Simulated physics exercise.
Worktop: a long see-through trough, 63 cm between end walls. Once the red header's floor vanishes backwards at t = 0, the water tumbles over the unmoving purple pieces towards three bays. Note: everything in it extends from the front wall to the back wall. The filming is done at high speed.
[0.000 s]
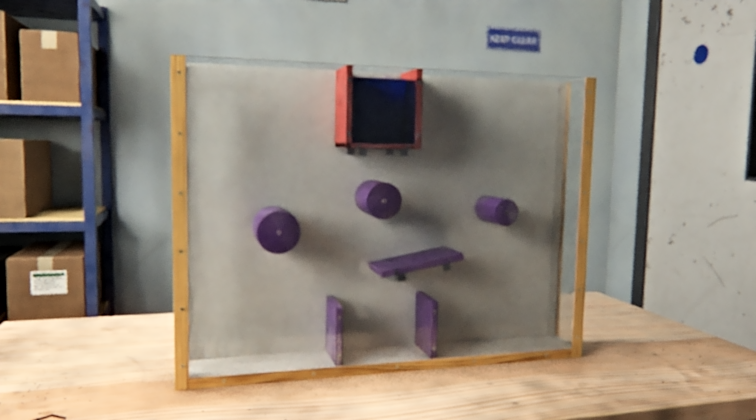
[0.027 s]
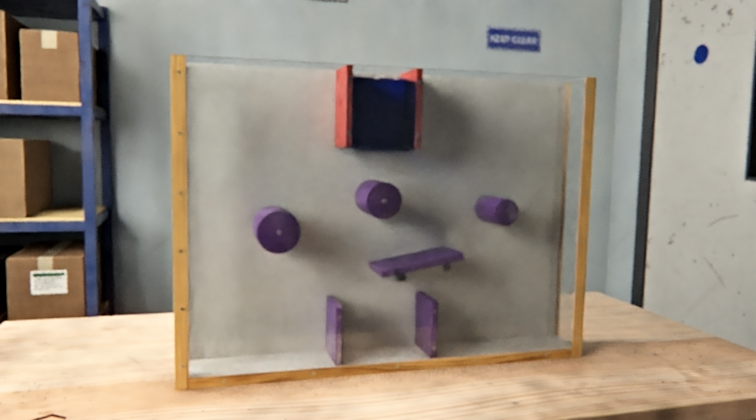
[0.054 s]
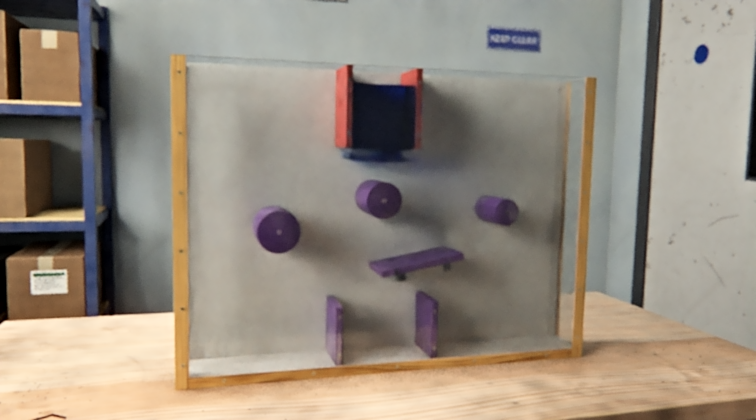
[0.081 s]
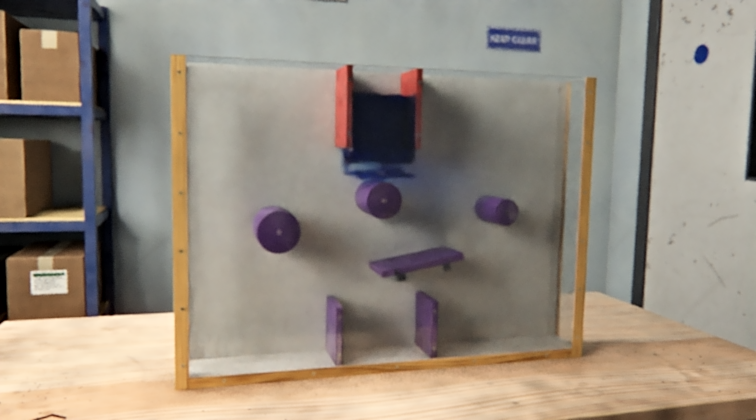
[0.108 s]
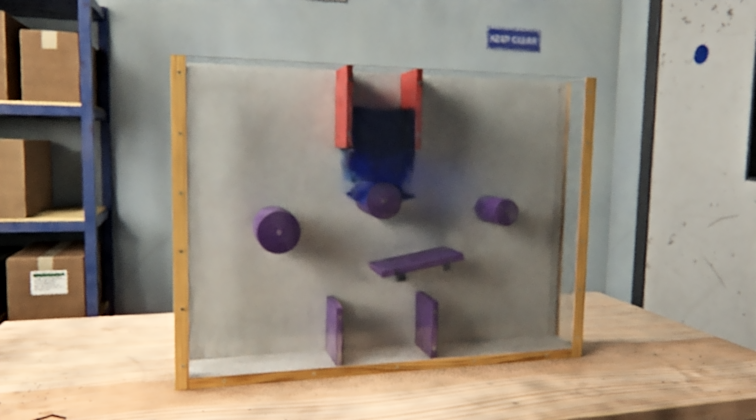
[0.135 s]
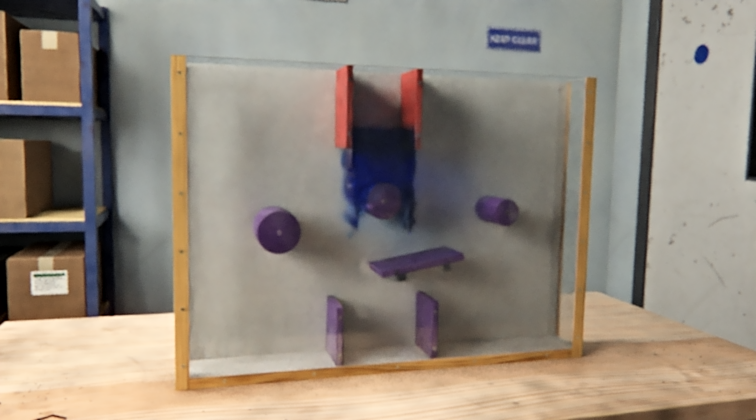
The video shows a clear-fronted trough in which a block of dark blue water drops from between two red walls, strikes the purple cylinder below and parts around both its sides, while the other purple pieces stay still.
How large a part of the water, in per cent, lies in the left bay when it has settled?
Some 65 per cent of it.
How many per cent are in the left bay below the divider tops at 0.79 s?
That section holds close to 62 per cent.
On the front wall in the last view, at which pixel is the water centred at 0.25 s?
I'd put it somewhere about (380, 260) in that last view.
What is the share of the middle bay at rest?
About 12 %.
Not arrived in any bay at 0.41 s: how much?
Around 25 %.
After 0.25 s 79 per cent has yet to come down; below, left 19, middle 3, right 0.
After 0.41 s 26 per cent has yet to come down; below, left 58, middle 3, right 12.
After 0.79 s 5 per cent has yet to come down; below, left 61, middle 8, right 26.
In the end the left bay holds 63, the middle 11 and the right 26 per cent.
